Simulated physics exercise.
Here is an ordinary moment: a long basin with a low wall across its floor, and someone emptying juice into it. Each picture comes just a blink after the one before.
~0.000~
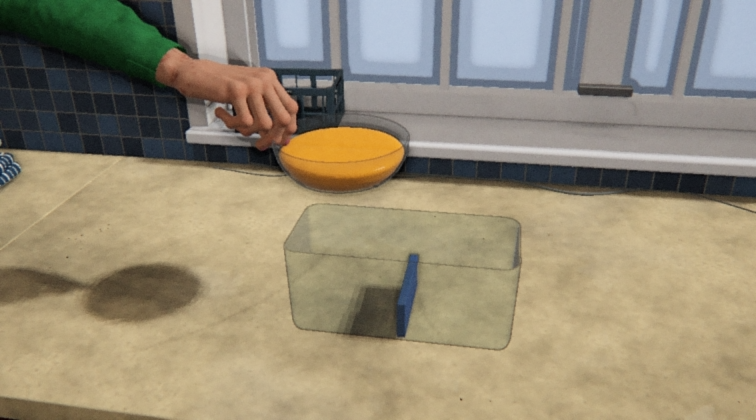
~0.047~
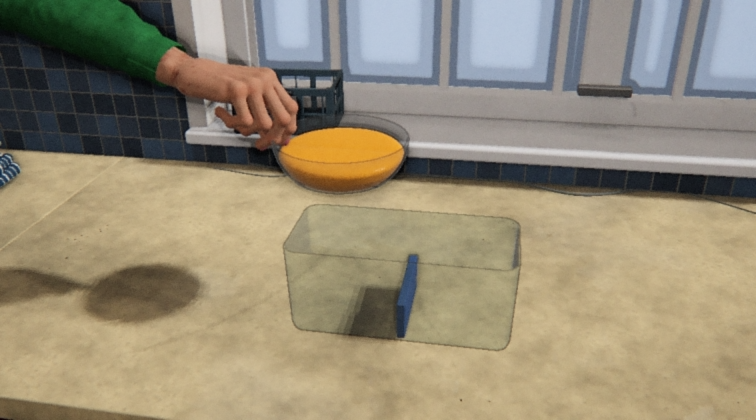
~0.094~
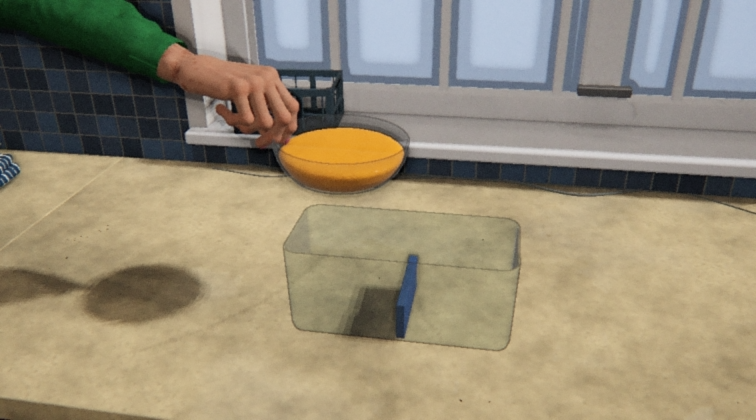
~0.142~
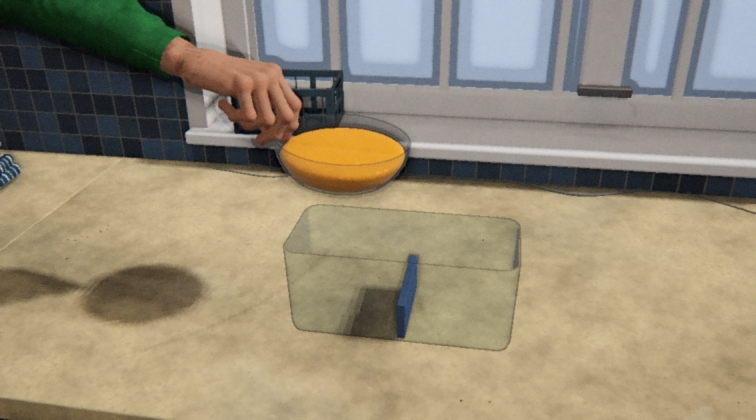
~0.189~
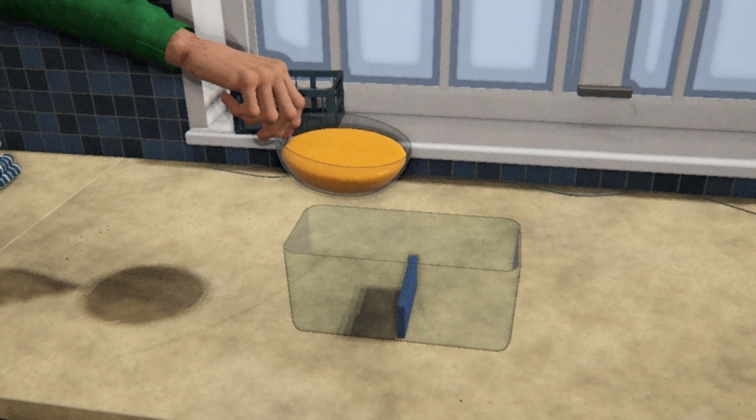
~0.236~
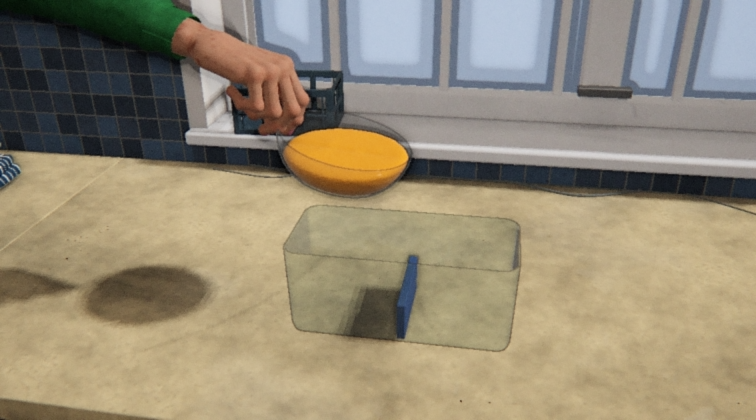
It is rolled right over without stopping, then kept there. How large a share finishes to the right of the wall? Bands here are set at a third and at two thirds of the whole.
The share right of the wall lands past the two-thirds mark.
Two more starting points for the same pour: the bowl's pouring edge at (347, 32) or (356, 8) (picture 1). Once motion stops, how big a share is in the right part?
It comes to about 50 %, followed by about 65 %.
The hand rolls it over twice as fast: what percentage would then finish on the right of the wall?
I'd put it at some 65 percent.
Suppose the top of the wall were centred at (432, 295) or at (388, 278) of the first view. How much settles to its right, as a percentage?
50 % and 90 %, roughly.
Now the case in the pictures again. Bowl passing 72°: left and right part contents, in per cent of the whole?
About 0 per cent on the left and 45 on the right.
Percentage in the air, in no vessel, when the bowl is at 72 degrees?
I'd say some 30 per cent of it.
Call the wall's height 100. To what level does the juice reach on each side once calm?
Levels: Left around 10 per cent, right around 50 per cent.
A moment on, the bowl is tipped part way and 24 per cent is still to pour, 0 is left of the wall and 44 right of it.
Next, the bowl is tipped right over and 0 per cent is still to pour, 18 is left of the wall and 81 right of it.
Then the bowl is tipped right over and 0 per cent is still to pour, 19 is left of the wall and 81 right of it.
Later the bowl is tipped right over and 0 per cent is still to pour, 19 is left of the wall and 81 right of it.
In the end 19 per cent lies left of the wall, 81 right of it and 0 outside.
